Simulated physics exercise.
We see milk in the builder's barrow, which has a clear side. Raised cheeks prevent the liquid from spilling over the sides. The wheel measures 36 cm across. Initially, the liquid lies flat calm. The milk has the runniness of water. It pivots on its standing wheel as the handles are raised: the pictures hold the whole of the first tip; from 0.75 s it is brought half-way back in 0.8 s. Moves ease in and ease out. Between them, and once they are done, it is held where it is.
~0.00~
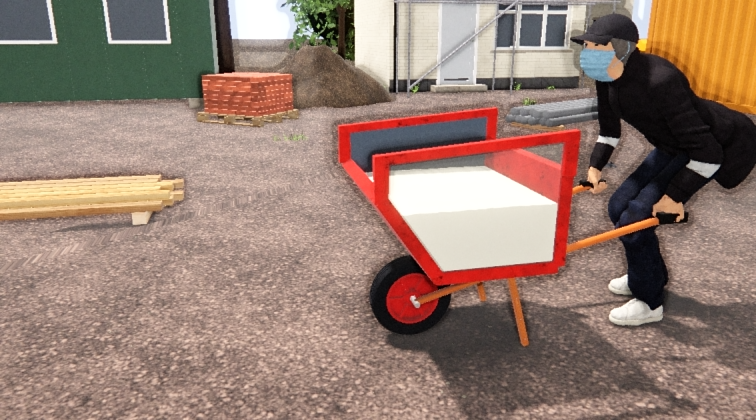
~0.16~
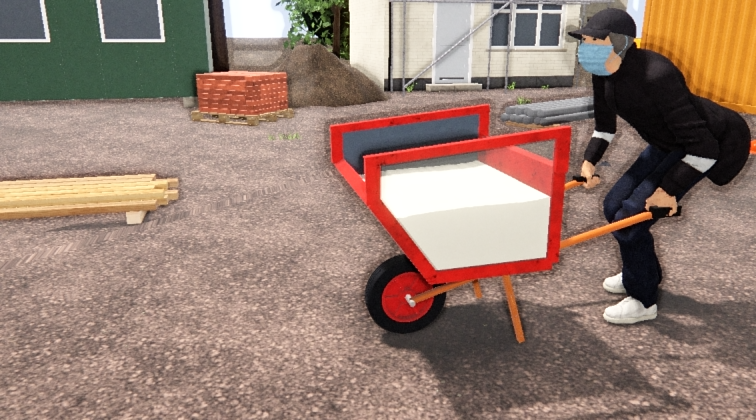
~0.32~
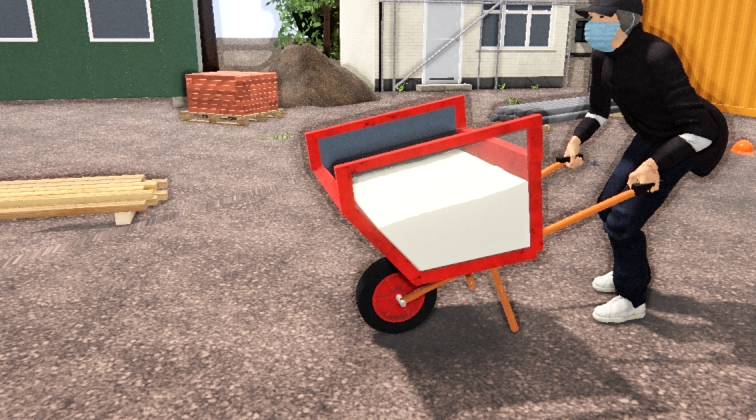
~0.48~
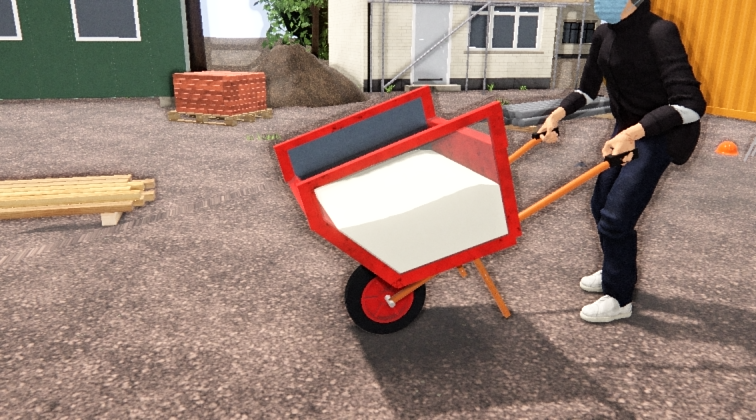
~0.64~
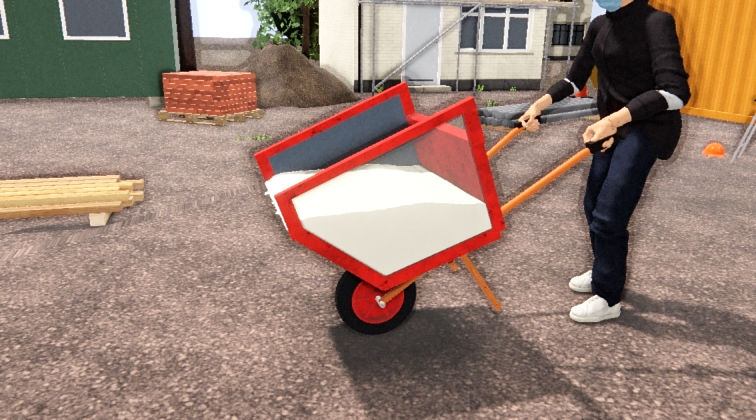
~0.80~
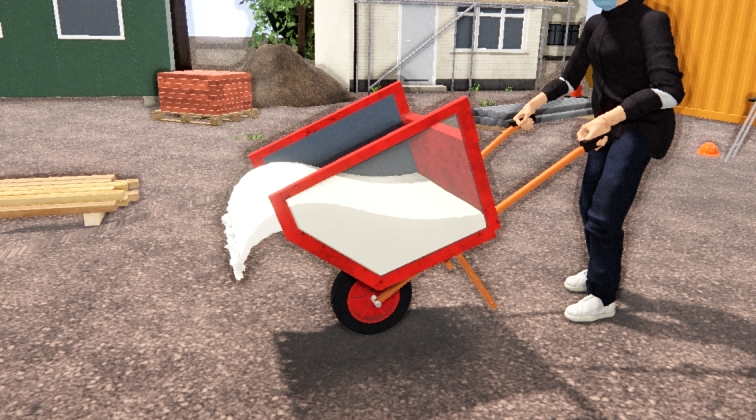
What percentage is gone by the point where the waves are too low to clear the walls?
About 37 per cent has gone by then.
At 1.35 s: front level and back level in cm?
About 20 cm at the front, 8 cm at the back.
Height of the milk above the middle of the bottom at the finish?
Close to 12 cm of depth there.
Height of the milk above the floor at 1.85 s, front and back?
At the front 14 cm, at the back 14 cm.
By 1.35 s the barrow is at 11° forwards, the surface stands 9 cm at the back and 19 cm at the front; 32 per cent has gone, over the front.
By 1.85 s the barrow is at 10° forwards, the surface stands 15 cm at the back and 14 cm at the front; 32 per cent has gone, over the front.
By 2.35 s the barrow is at 10° forwards, the surface stands 7 cm at the back and 20 cm at the front; 36 per cent has gone, over the front.
By 4.43 s 37 per cent has gone, over the front, 30 of 82 litres.
